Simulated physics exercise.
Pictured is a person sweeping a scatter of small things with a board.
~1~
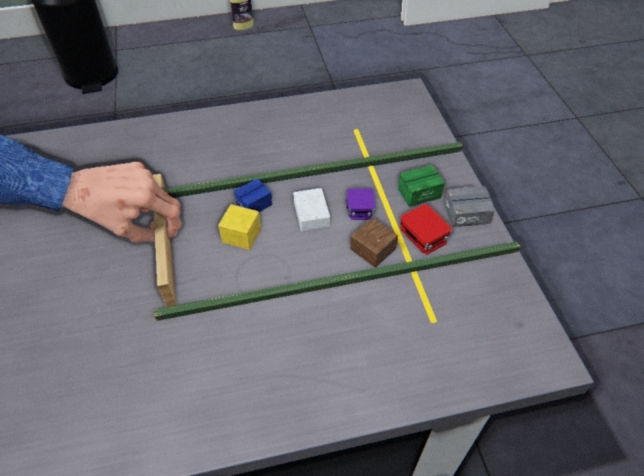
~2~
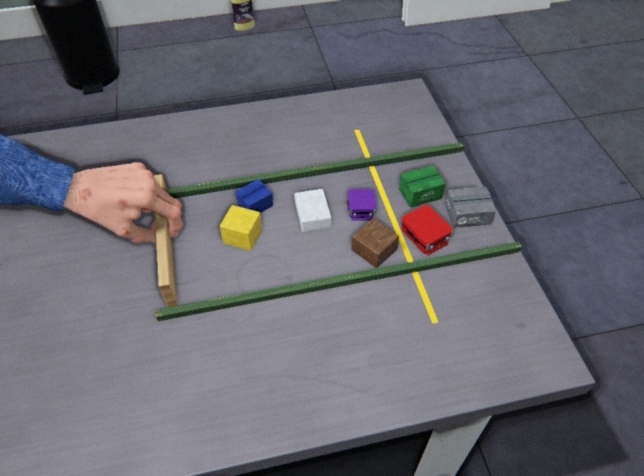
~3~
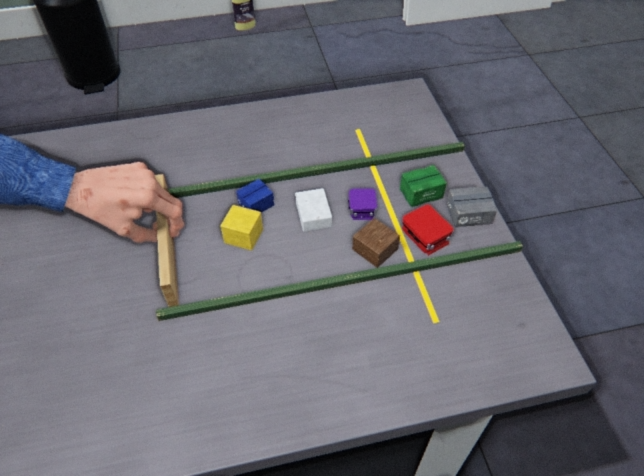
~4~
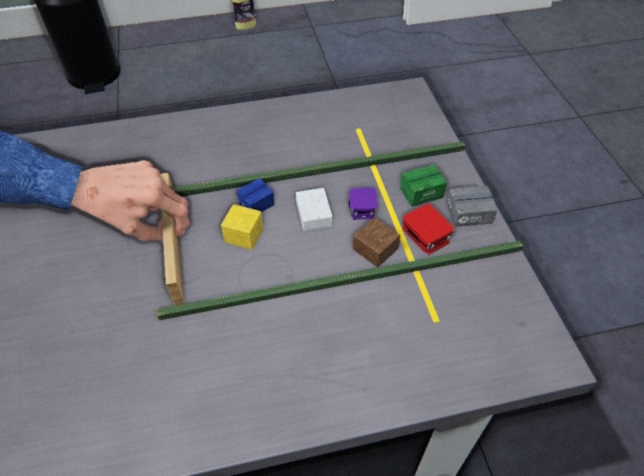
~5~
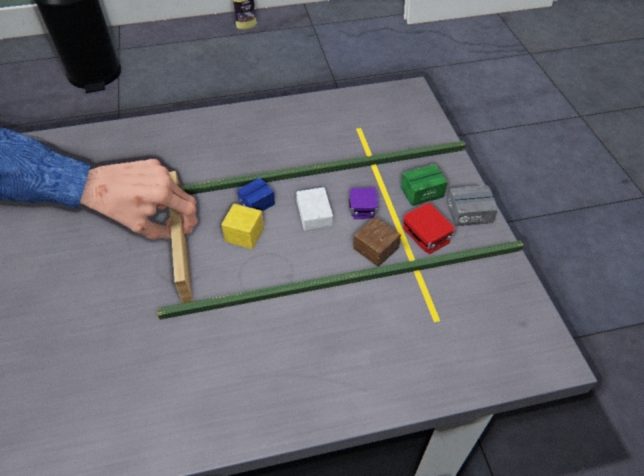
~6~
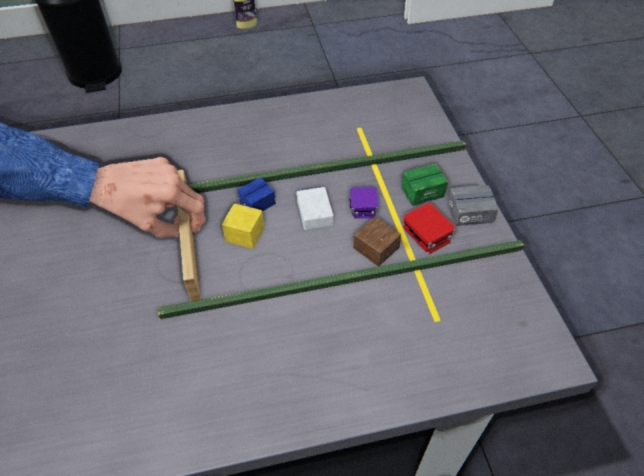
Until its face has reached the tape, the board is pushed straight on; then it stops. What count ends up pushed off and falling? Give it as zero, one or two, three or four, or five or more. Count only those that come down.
I predict nothing comes down off the table.
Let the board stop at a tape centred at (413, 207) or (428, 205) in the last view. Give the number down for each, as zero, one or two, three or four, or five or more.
For the first tape it's just one or two, and for the second it's three or four.
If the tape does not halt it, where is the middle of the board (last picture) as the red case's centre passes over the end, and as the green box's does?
When the red case crosses, the middle is near (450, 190); when the green box crosses, near (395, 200).
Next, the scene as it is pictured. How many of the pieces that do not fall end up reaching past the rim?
Count of overhanging things: 2.
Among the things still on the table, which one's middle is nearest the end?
That would be the green box.
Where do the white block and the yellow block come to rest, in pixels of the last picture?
Reading them off: First (430, 189); then (404, 193).
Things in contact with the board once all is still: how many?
Well, it touches 3.
Soon after, none off yet; grey box at rest near (473, 205); green box at rest near (424, 185); red case at rest near (428, 229).
Then, none off yet; grey box at rest near (473, 205); green box moving near (430, 184); red case at rest near (428, 229).
At rest, the number that fall off is zero.
